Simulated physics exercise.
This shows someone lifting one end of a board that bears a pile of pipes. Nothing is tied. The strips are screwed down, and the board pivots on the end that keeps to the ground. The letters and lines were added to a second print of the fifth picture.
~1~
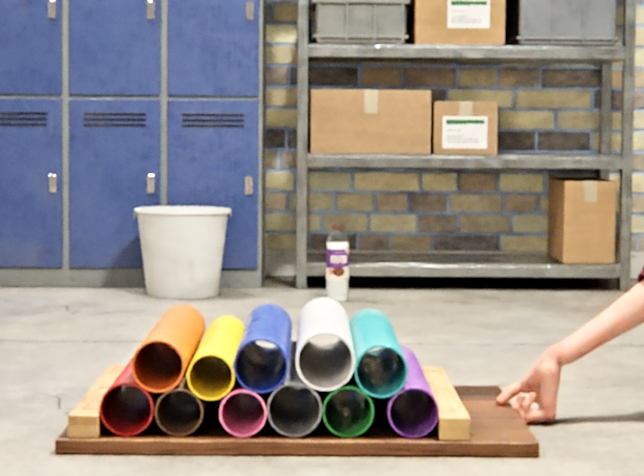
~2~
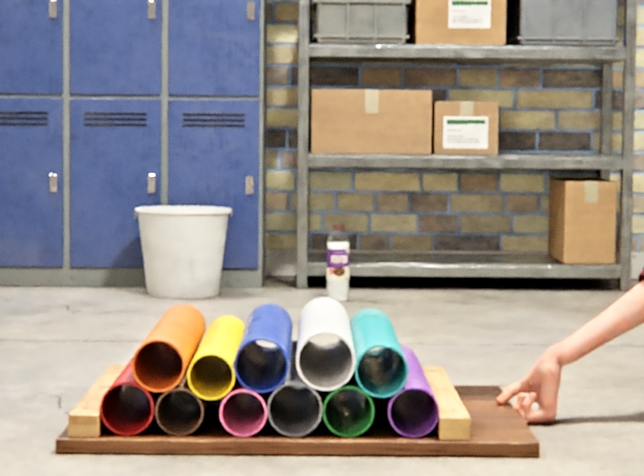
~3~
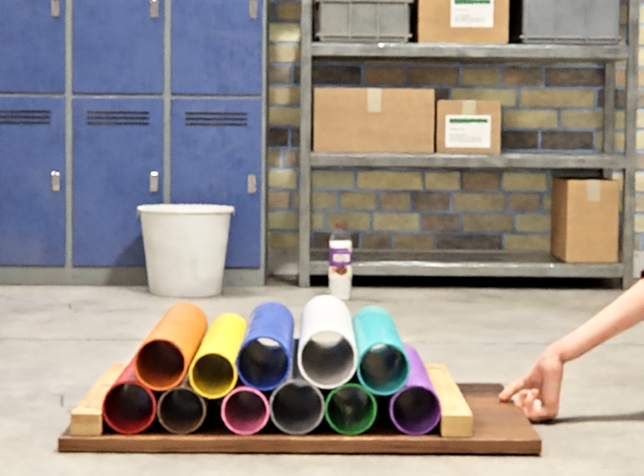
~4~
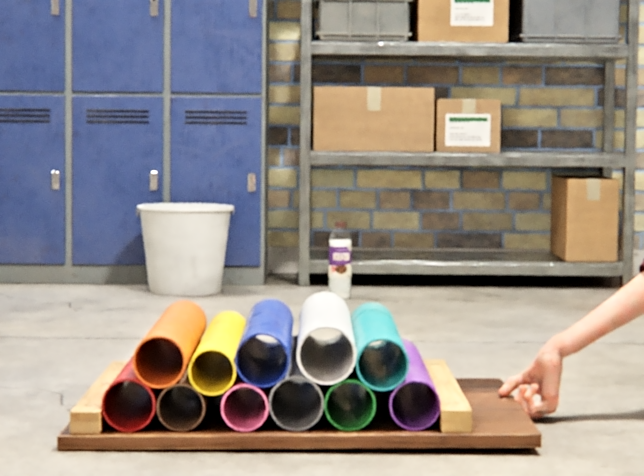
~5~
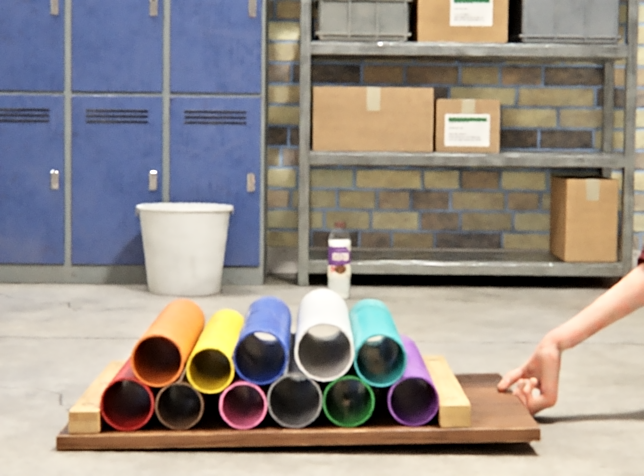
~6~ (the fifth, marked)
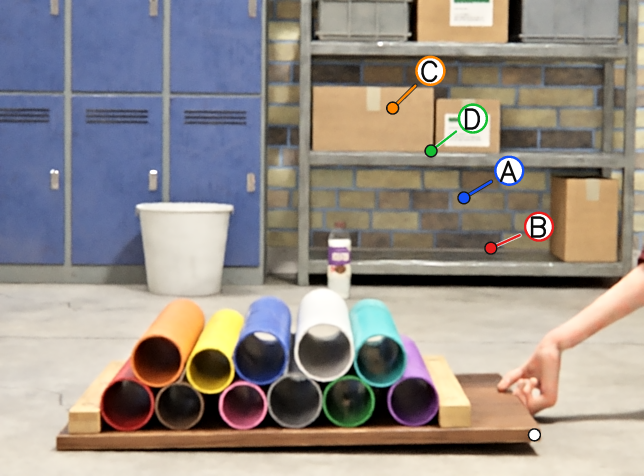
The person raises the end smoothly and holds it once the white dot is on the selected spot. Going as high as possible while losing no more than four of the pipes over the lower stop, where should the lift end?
The answer is mark B.
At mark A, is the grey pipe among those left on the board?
Yes, with A.
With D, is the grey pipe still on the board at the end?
The grey pipe: Yes.
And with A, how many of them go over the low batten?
It comes to five.
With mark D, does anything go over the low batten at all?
Yes.
On the marked copy, A at (464, 198); B at (491, 248); C at (393, 108); D at (431, 151); the white dot at (534, 435).
Following B. Soon after the start, board at 16°.
Later, board at 25°.
In the end, board at 25°, three over the low batten (orange, yellow, blue).
As for the rest, A five over the low batten; C five over the low batten; D five over the low batten.
